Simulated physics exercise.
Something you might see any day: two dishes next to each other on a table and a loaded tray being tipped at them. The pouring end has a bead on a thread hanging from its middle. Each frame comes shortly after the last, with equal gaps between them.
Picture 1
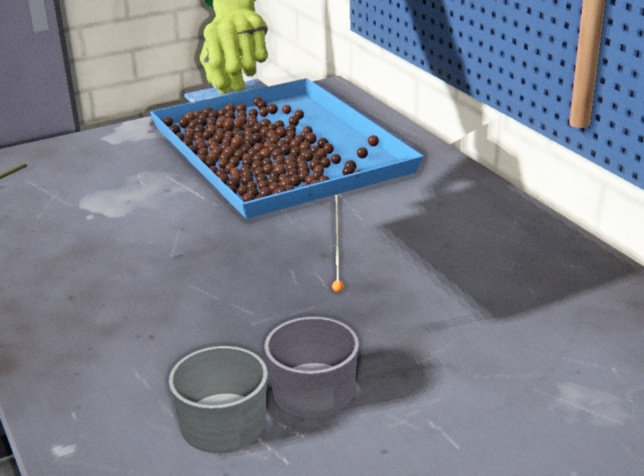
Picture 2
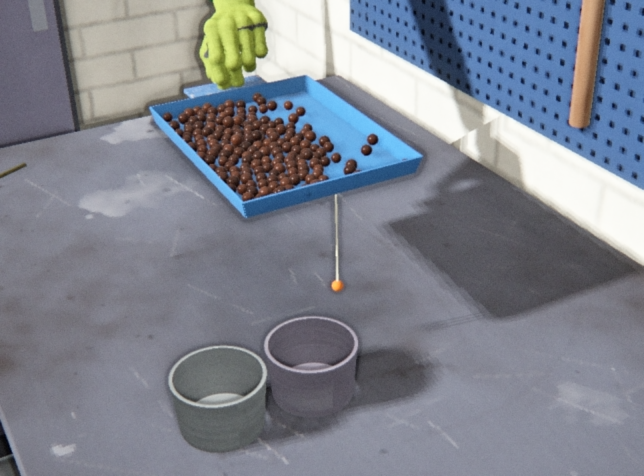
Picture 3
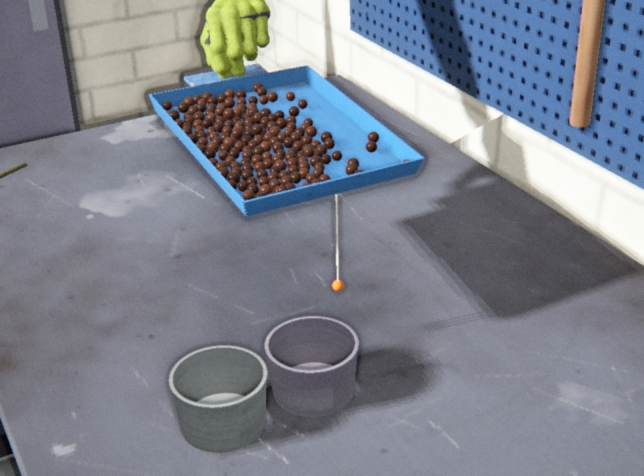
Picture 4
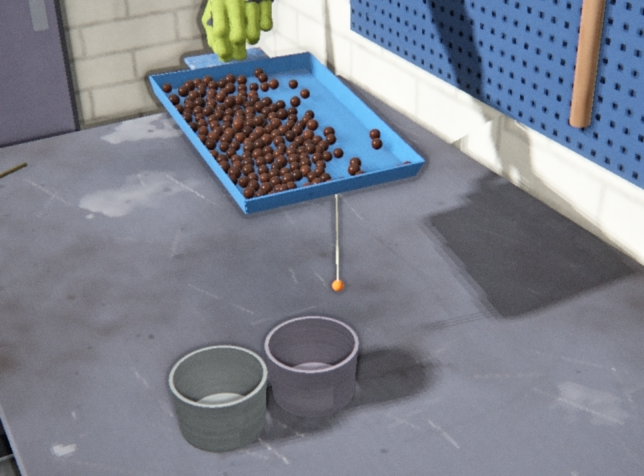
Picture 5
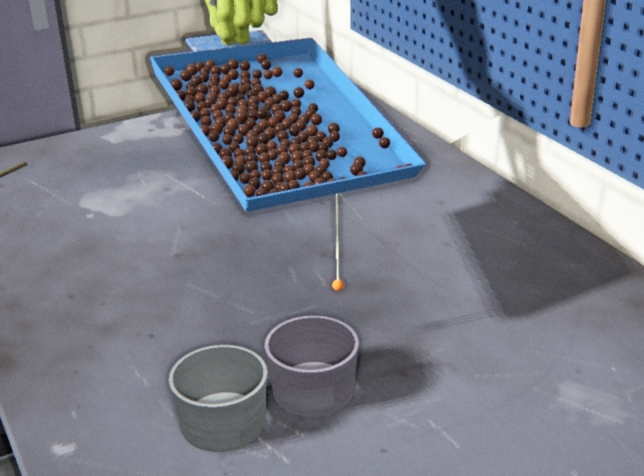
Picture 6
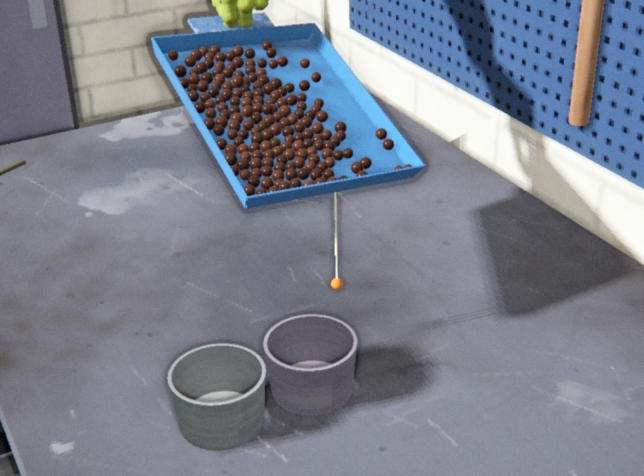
Green-gloved hand raising the back of a blue tray, chocolate balls shifting slightly inside, above two dishes on a grey worktop.
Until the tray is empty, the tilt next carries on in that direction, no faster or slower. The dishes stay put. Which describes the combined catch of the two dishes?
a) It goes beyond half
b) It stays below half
b, it stays below half.
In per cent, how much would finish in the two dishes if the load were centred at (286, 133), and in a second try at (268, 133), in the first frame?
Roughly 10 per cent, then roughly 0 per cent.
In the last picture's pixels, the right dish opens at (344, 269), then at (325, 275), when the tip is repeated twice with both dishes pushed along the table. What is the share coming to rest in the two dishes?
0 %, 0 %.
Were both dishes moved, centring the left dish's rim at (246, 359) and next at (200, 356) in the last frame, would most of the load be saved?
Earlier try a minority share, later try a minority share.
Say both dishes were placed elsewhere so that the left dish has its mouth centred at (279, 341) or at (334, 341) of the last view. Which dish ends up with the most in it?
In turn: The right-side dish; the right-side dish.
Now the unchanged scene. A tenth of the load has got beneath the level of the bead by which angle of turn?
70 degrees.
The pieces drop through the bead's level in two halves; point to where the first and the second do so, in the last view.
I'd say close to (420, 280) at first and close to (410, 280) later on.
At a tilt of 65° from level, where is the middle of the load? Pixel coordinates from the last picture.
The centre of the load shows up near (366, 171) in the last view.
Shortly afterwards, tray tipped steeply; the bulk on the tray; only a few in the right dish; a little outside both; near a quarter in the air.
Next, tray tipped past a quarter turn; only a few on the tray; a little in the right dish; the bulk outside both; a little in the air.
Some moments later, tray tipped past a quarter turn; a little in the right dish; all but a few outside both.
In the end, tray tipped past a quarter turn; none at all in the left dish; a little in the right dish; all but a few outside both.
